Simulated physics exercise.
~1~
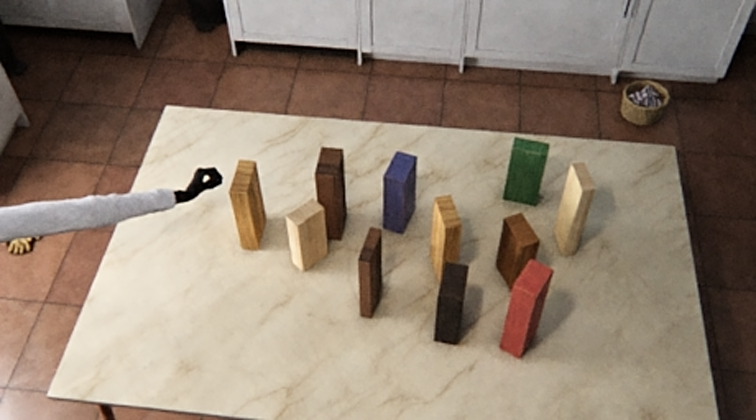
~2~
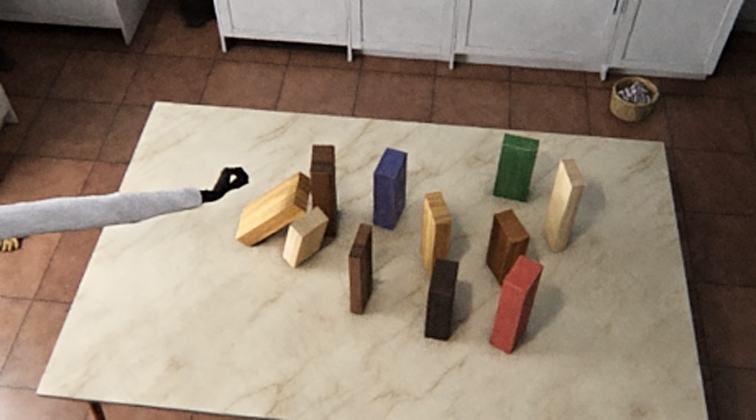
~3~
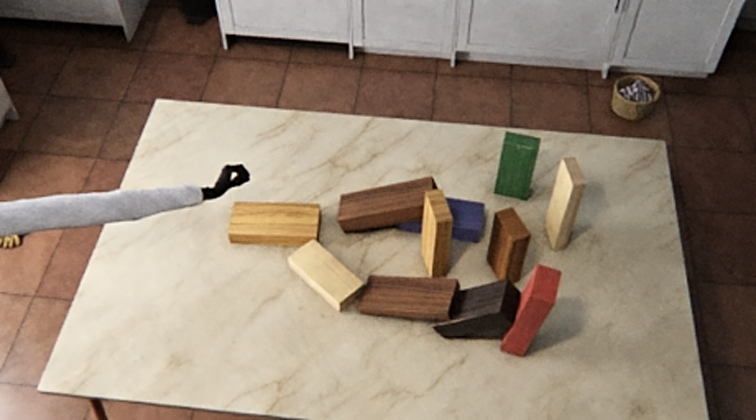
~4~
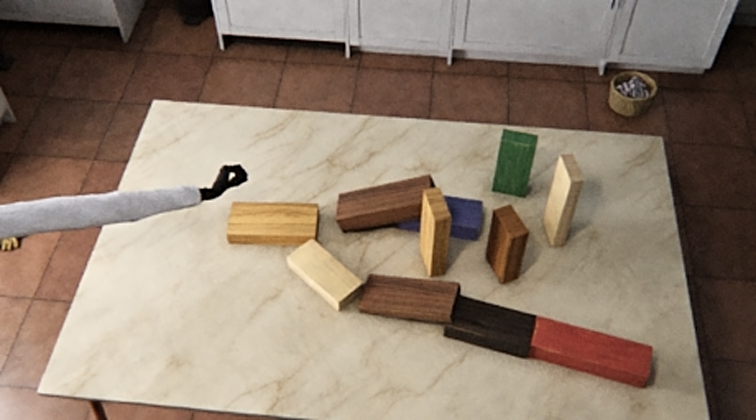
In the video, a dark-gloved hand is beside upright wooden blocks on a table as the nearest one tips to the right, setting off a chain that topples the blue block and finally the red one, while the green block and three others stay standing.
